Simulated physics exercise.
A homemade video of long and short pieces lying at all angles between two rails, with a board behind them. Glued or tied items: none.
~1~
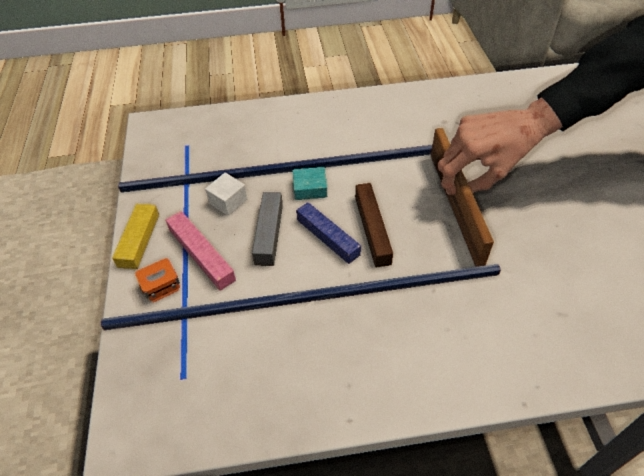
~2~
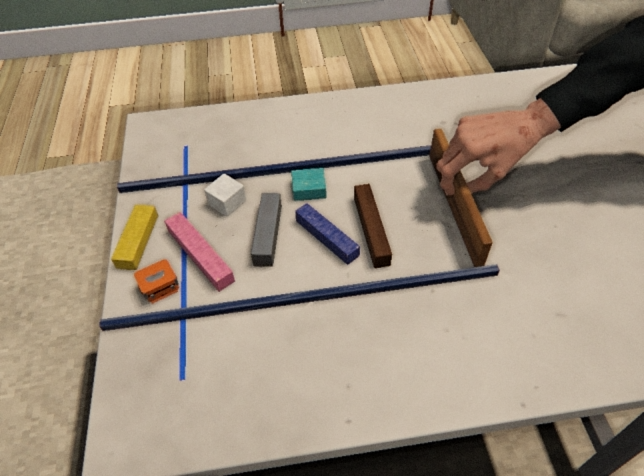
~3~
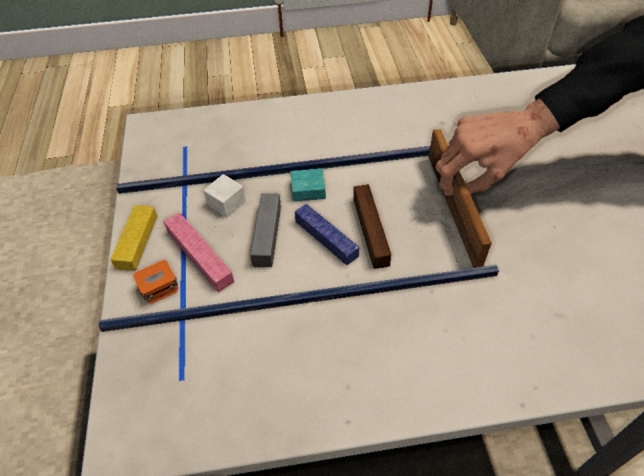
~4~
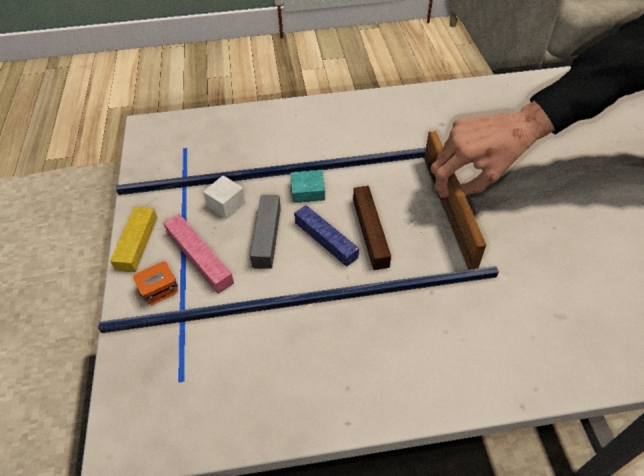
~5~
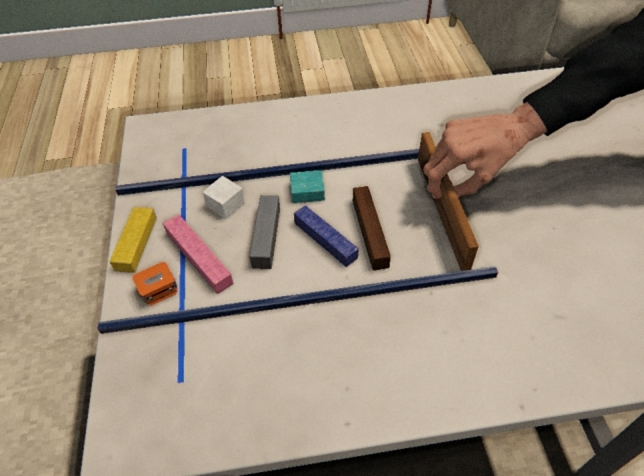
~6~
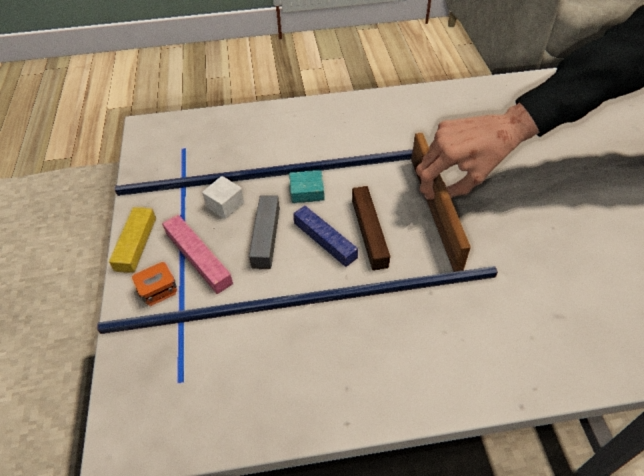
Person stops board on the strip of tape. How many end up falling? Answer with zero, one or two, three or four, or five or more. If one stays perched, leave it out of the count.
I would say one or two fall.
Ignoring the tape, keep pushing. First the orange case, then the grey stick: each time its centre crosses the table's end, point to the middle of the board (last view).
I'd say about (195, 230) for the first one and about (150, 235) for the second.
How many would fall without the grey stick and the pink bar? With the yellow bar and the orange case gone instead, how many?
First 0, then 0.
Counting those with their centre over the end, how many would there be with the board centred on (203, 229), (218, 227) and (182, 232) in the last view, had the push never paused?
Counts by place: 0 / 0 / 2.
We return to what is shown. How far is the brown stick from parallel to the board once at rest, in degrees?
About 0° out of line.
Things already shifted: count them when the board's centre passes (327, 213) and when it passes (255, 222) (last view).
At the first place 3, at the second 6.
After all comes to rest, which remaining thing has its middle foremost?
Closest at the end: The pink bar.
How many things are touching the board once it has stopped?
That would be 2 of them.
A little later, none off yet; yellow bar at rest near (134, 239); orange case at rest near (156, 285); pink bar at rest near (197, 253).
Next, none off yet; yellow bar at rest near (134, 239); orange case at rest near (156, 285); pink bar moving near (188, 257).
When it is over, the number that fall off is one or two; down, orange case and yellow bar.
